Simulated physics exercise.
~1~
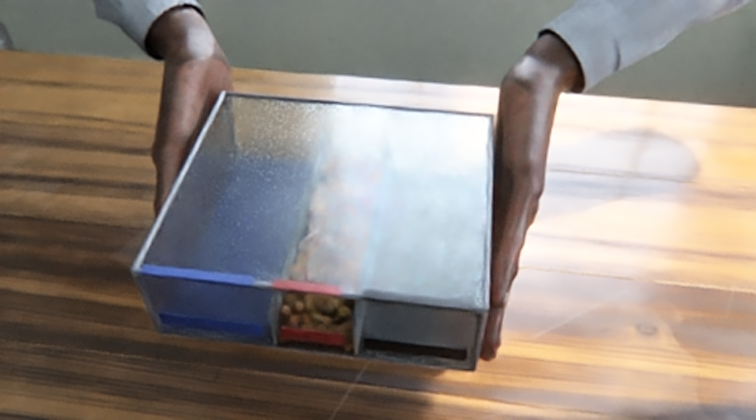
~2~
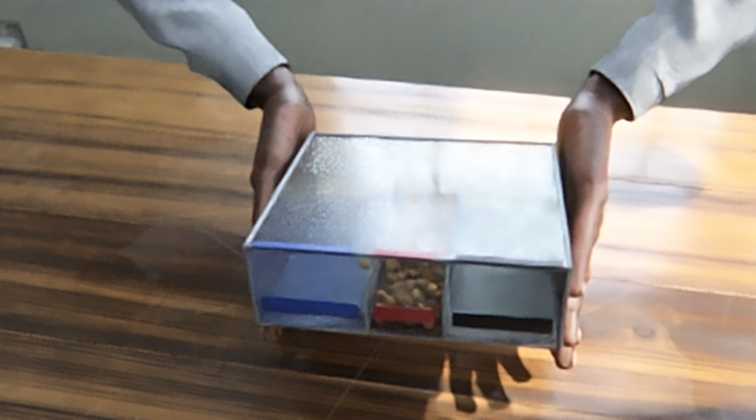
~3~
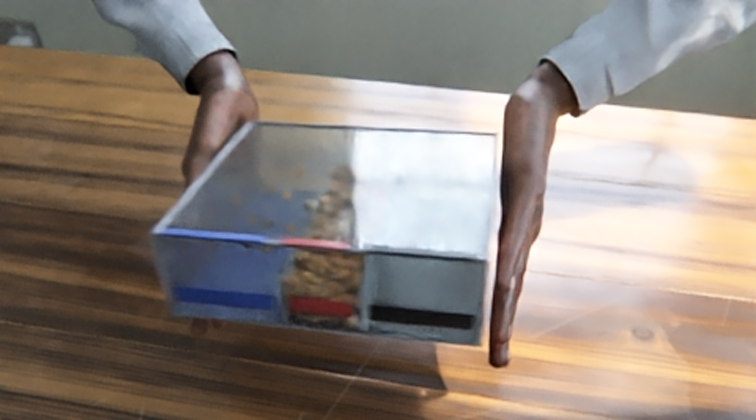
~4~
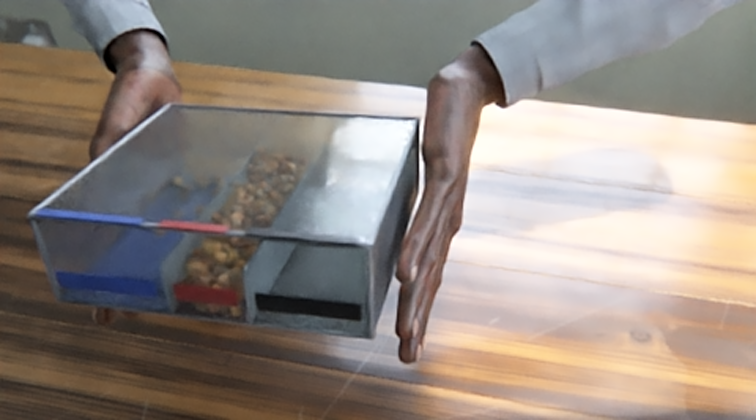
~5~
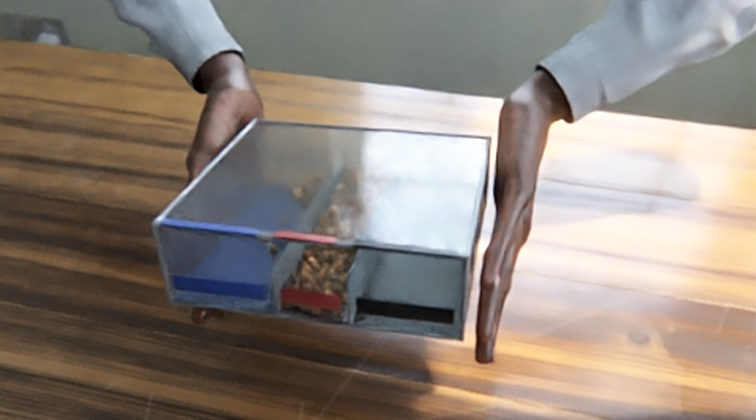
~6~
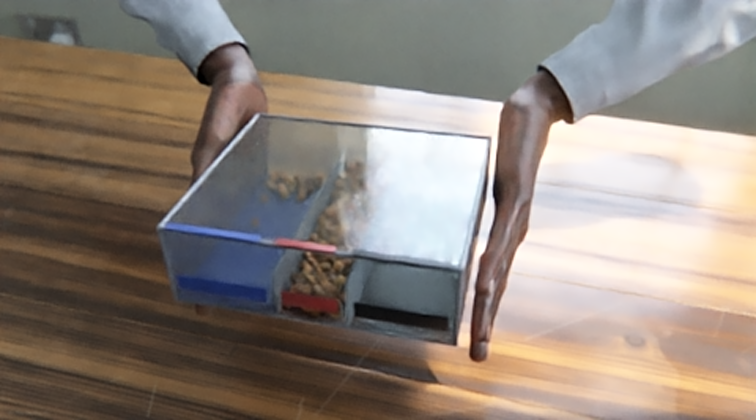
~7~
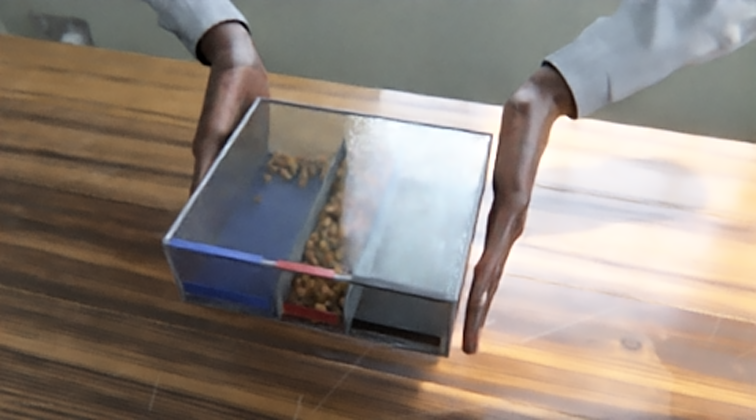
A lidded box of chickpeas is shaken sideways by two hands, tilted, then leveled, most staying in red.
